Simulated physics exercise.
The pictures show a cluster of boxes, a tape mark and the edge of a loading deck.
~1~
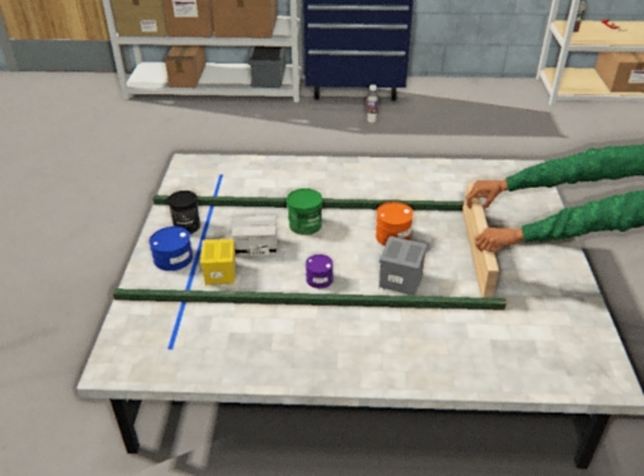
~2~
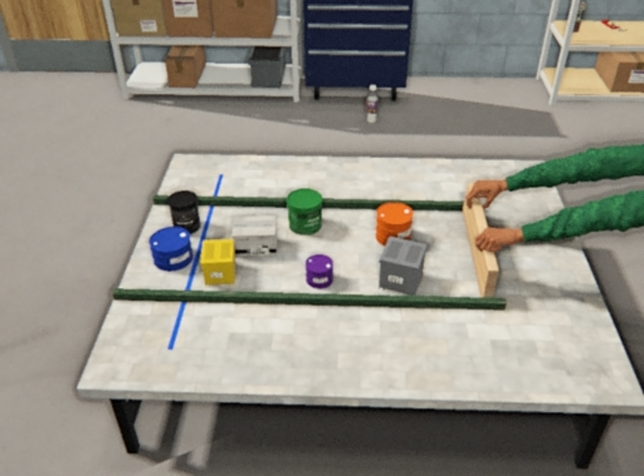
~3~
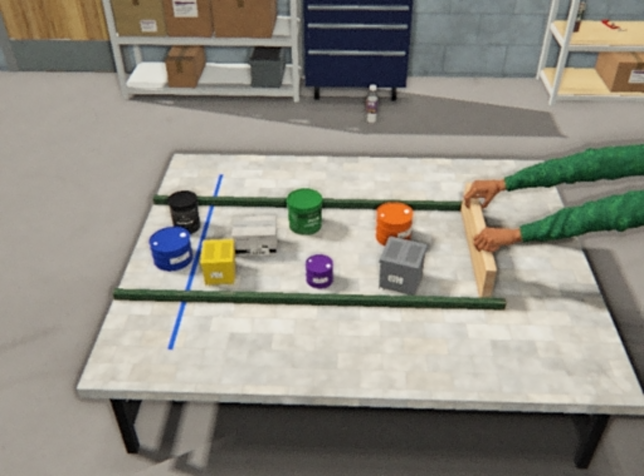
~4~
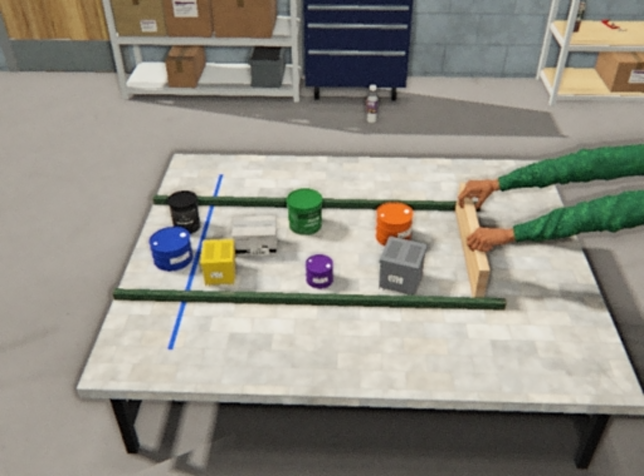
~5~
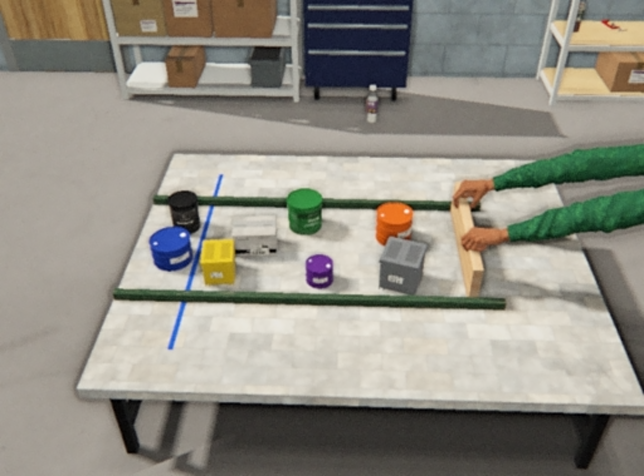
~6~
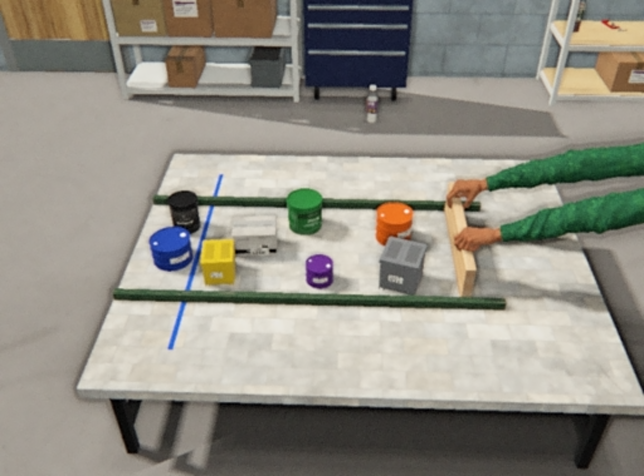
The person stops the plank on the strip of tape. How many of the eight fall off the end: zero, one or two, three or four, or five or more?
As it turns out, the number that fall off is one or two.
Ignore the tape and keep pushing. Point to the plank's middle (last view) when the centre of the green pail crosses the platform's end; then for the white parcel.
For the green pail at (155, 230), for the white parcel at (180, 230).
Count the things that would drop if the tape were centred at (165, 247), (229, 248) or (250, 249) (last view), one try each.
It would be 5, 0 and 0.
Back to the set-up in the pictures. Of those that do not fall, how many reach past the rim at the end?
It comes to 1.
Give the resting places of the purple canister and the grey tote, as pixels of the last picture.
First (135, 278), then (170, 265).
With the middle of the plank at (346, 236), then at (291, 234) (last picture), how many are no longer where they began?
At the one place 4, at the other 6.
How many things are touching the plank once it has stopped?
The number is 3.
Soon after, none off yet; blue canister at rest near (171, 249); black pail at rest near (185, 213); yellow tote at rest near (219, 263).
At rest, the number that fall off is one or two; fallen, yellow tote and blue canister.
